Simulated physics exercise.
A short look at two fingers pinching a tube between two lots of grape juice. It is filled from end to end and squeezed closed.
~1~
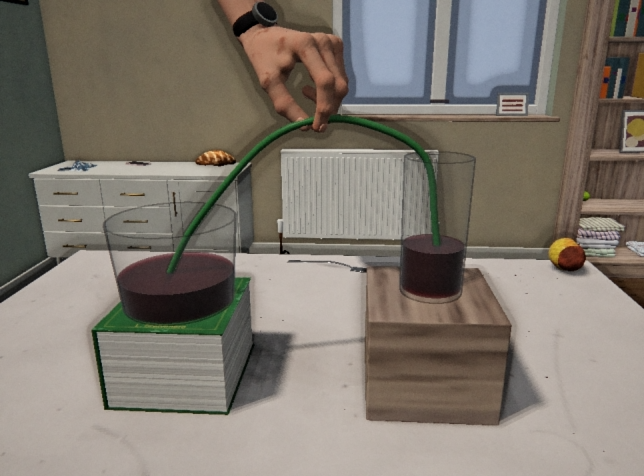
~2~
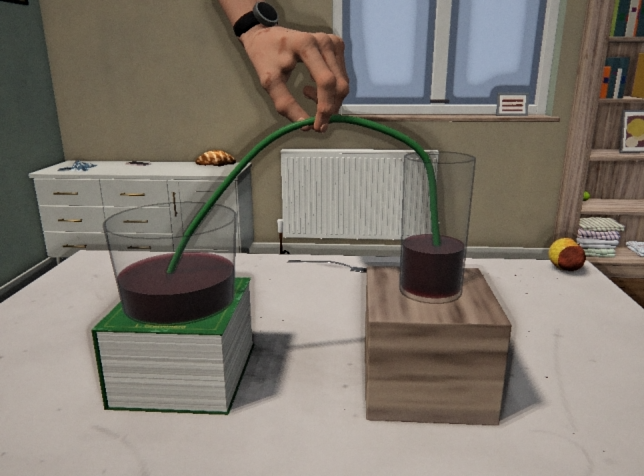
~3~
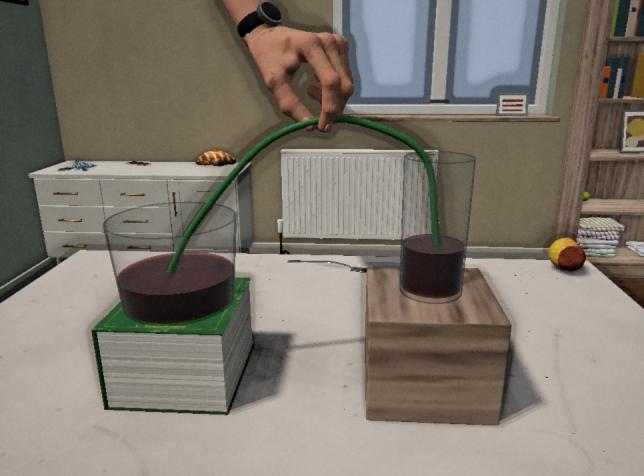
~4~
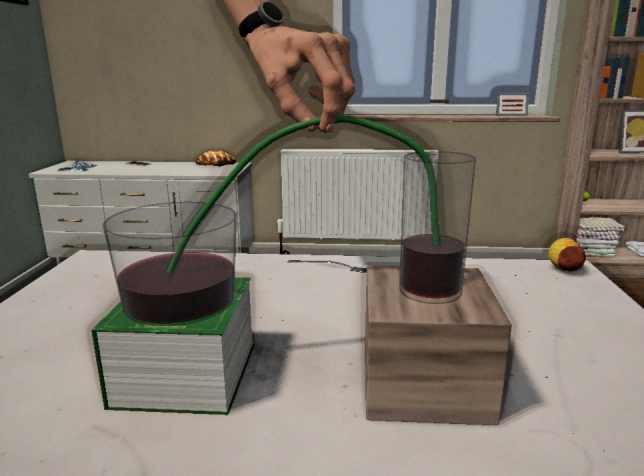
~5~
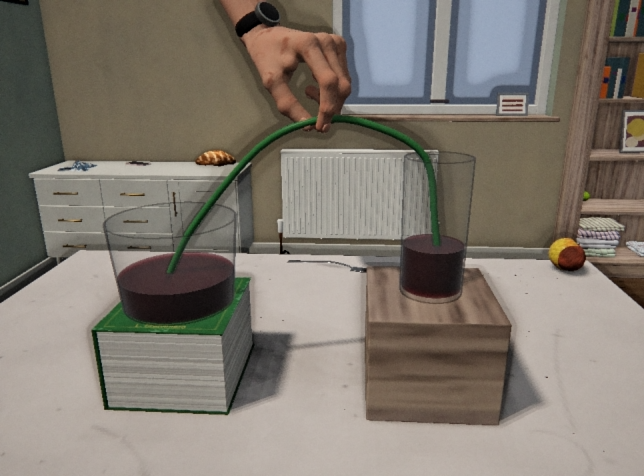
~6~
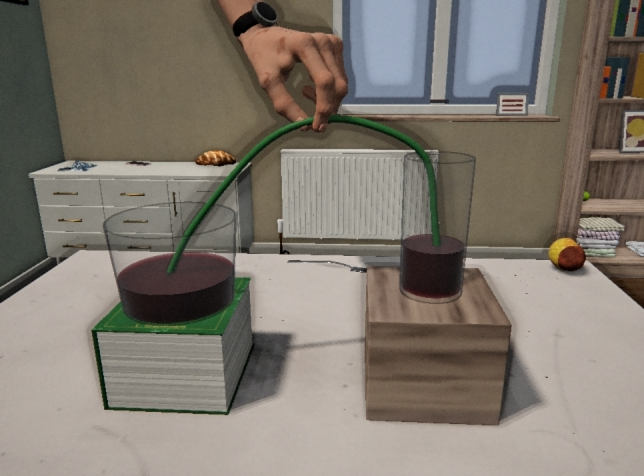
A hand pinches a green tube between two containers of dark liquid, barely moving.
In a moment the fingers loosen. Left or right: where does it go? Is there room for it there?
It flows into the left one, and the one that fills stays below its rim.
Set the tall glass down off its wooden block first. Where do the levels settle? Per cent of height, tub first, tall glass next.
About 15 and 75 per cent.
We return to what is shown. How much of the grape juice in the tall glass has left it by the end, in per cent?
Close to 65 %.
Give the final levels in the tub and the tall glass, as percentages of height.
Roughly 40 per cent, then 10 per cent.
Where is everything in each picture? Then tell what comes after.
In the first frame, nothing flows; tub (176, 259) about a third full, up on the thick book; tall glass (435, 224) about a third full, up on the wooden block.
In the second frame, fingers on the hose; tub about a third full, surface at (177, 272); tall glass about a third full, surface at (433, 244).
In the third frame, still shut; tub (176, 259) about a third full; tall glass (435, 224) about a third full.
In the fourth frame, the hose is pinched; tub about a third full, surface at (177, 272); tall glass about a third full, surface at (433, 244).
In the fifth frame, nothing flows; tub (176, 259) about a third full, up on the thick book; tall glass (435, 224) about a third full, up on the wooden block.
In the sixth frame, fingers on the hose; tub about a third full, surface at (177, 272); tall glass about a third full, surface at (433, 244).
Next, the tub is about a third full; the tall glass is about a quarter full.
After that, the tub is about a third full; the tall glass is nearly empty.
Finally, the tub is about half full; the tall glass is nearly empty; the two surfaces are level.
